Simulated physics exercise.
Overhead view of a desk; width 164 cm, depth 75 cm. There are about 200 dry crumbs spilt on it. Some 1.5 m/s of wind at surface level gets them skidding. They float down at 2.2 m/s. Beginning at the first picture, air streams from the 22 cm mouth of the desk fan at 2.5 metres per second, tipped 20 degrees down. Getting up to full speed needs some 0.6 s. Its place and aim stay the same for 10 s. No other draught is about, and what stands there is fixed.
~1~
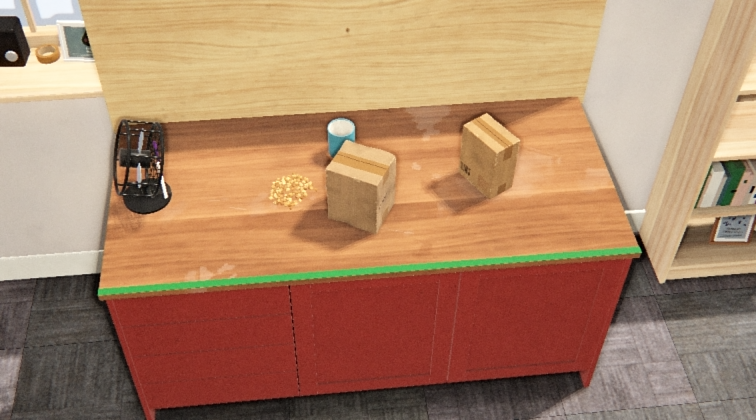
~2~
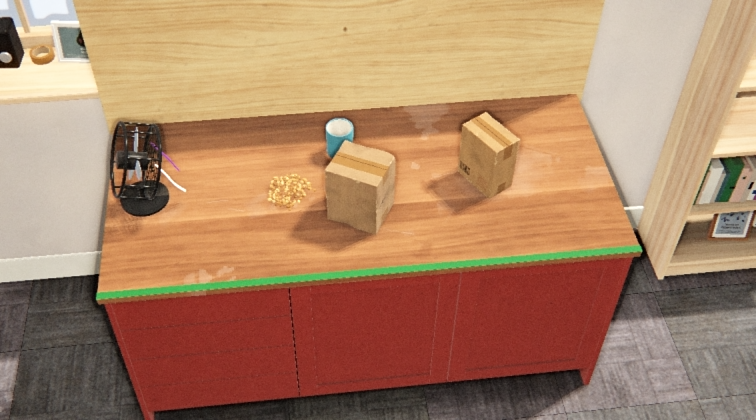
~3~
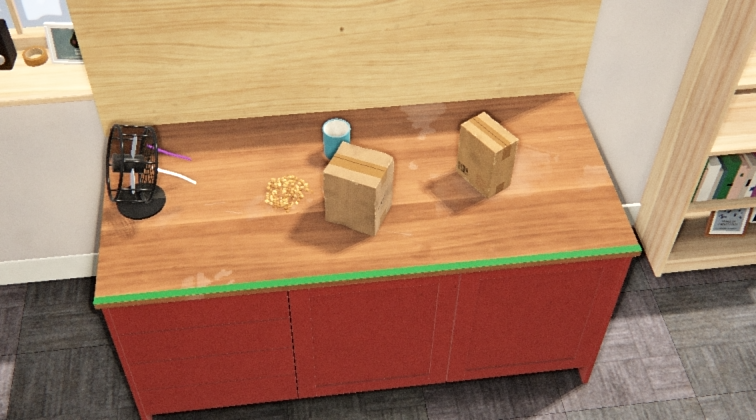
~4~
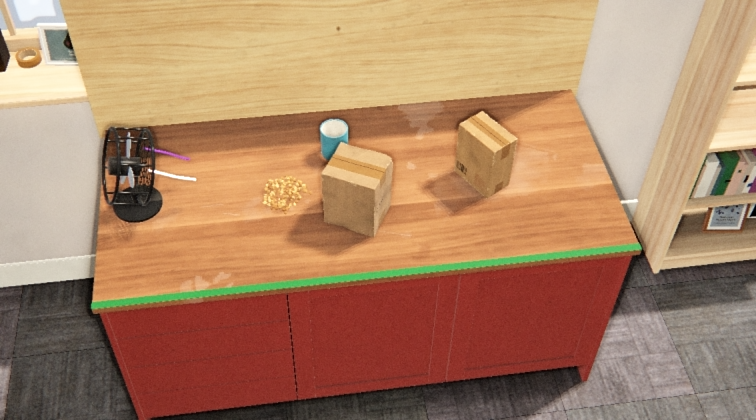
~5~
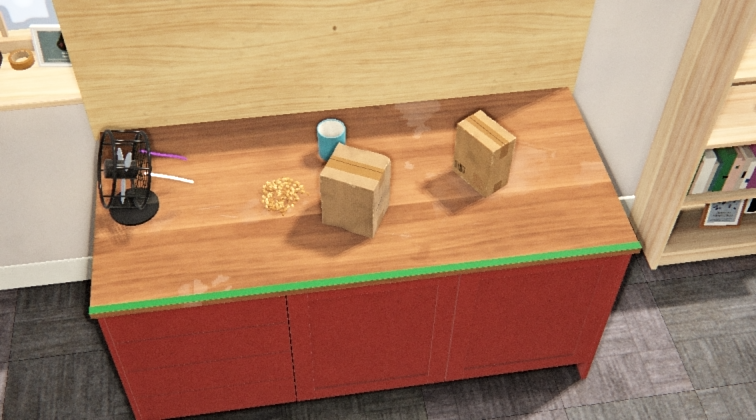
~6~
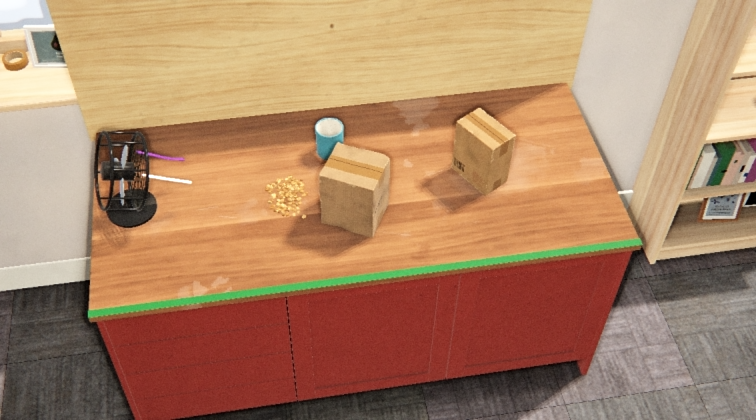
On a wooden desktop with a green edge, a black fan stood left of a heap of golden crumbs, a blue mug and two boxes; ribbons blew out from it, then some crumbs shifted slightly rightward.
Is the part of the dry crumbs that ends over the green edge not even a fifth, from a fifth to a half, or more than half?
The amount never gets to a fifth.
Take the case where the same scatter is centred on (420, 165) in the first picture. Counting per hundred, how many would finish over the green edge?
Roughly 1 per cent.
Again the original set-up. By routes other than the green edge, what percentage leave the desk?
About 20 per cent of them.
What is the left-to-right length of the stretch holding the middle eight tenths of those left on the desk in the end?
Looks like some 50 cm to me.
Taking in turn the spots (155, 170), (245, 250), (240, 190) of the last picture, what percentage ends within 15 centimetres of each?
First spot near 0 %, second near 0 %, third near 0 %.
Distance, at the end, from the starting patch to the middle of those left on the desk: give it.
The middle ends up about 55 cm from the start.
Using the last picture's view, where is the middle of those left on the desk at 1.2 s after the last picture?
Approx. centre at (450, 170) px.
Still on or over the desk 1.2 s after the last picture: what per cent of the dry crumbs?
Around 90 %.
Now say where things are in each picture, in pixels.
The middle of the dry crumbs is near (288, 190), none has stirred yet and the mouth of the desk fan is at (138, 159), in the first frame.
The middle of the dry crumbs is near (287, 190), none has stirred yet and the green edge is centred on (377, 275), in the second frame.
The middle of the dry crumbs is near (284, 192), none has stirred yet, the top of a box is at (359, 163) and the top of a mug is at (337, 128), in the third frame.
The middle of the dry crumbs is near (282, 193) and none has stirred yet, in the fourth frame.
The middle of the dry crumbs is near (279, 195) and none has stirred yet, in the fifth frame.
The middle of the dry crumbs is near (289, 195), the farthest in sight from the desk fan is at (307, 194) and about 40 % have left their places, in the sixth frame.
Then, 1.2 s after the last picture, 61 % are on the move or not yet settled, 2 % are over the green edge; the middle of those still in play is near (450, 170).
Then, 2.4 s after the last picture, 50 % are on the move or not yet settled, 2 % are over the green edge; the middle of those still in play is near (451, 173).
Then, 4.7 s after the last picture, 38 % are on the move or not yet settled, 2 % are over the green edge; the middle of those still in play is near (453, 175).
Then, 9.2 s after the last picture, at the end, 2 % are over the green edge; the middle of those still in play is near (452, 178).
